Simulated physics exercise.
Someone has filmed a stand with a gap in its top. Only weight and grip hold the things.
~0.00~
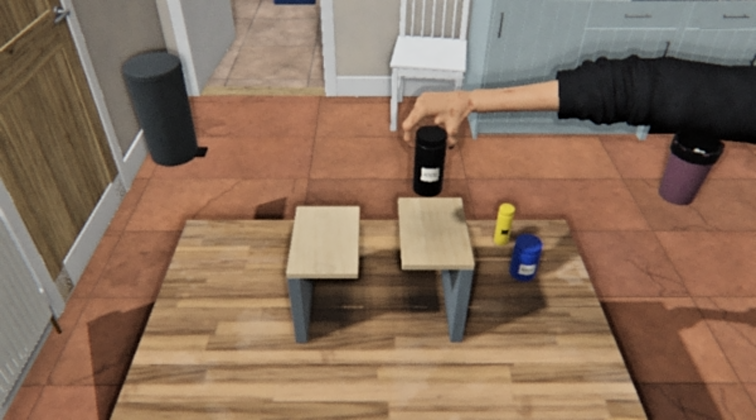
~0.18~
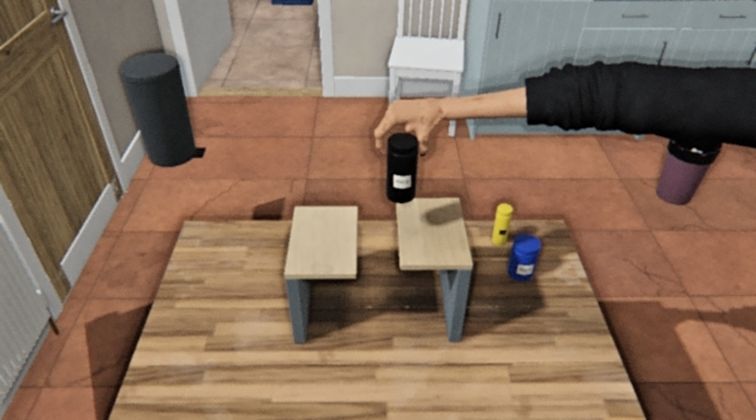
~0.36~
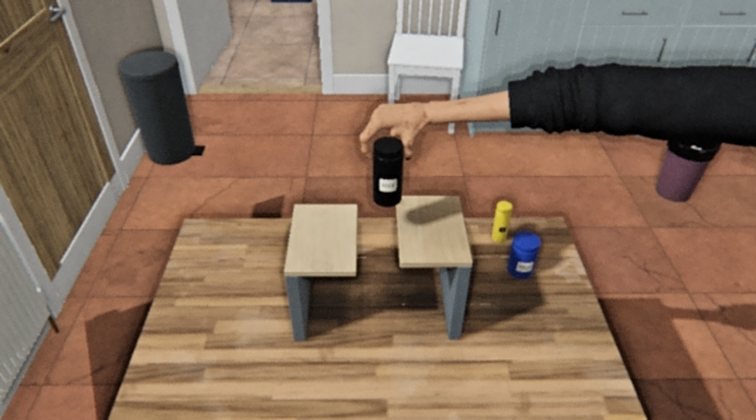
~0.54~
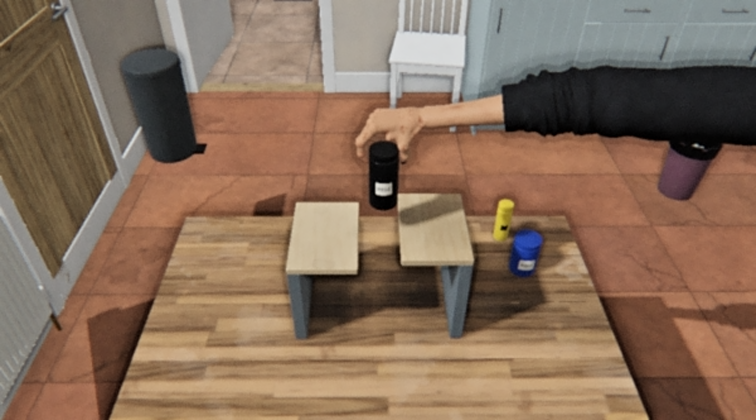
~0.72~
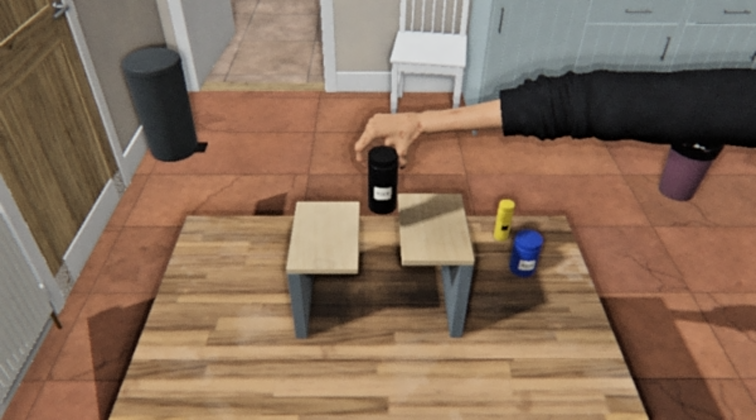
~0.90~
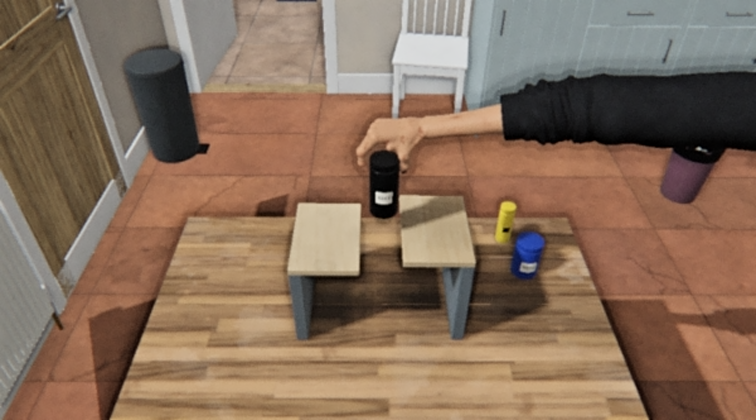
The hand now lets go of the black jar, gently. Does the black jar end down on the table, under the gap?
As it turns out, it drops through.
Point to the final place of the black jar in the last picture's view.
Near (382, 286).
By 1.10 s, black jar moved about its own width near (384, 202).
By 1.20 s, black jar moved well along near (383, 249).
By 1.30 s, black jar moved well along near (382, 283).
When it is over (1.9 s), moved from the start, black jar; the other 2 as before. End places, in pixels of the last picture, black jar near (382, 286). The jar goes down the gap.
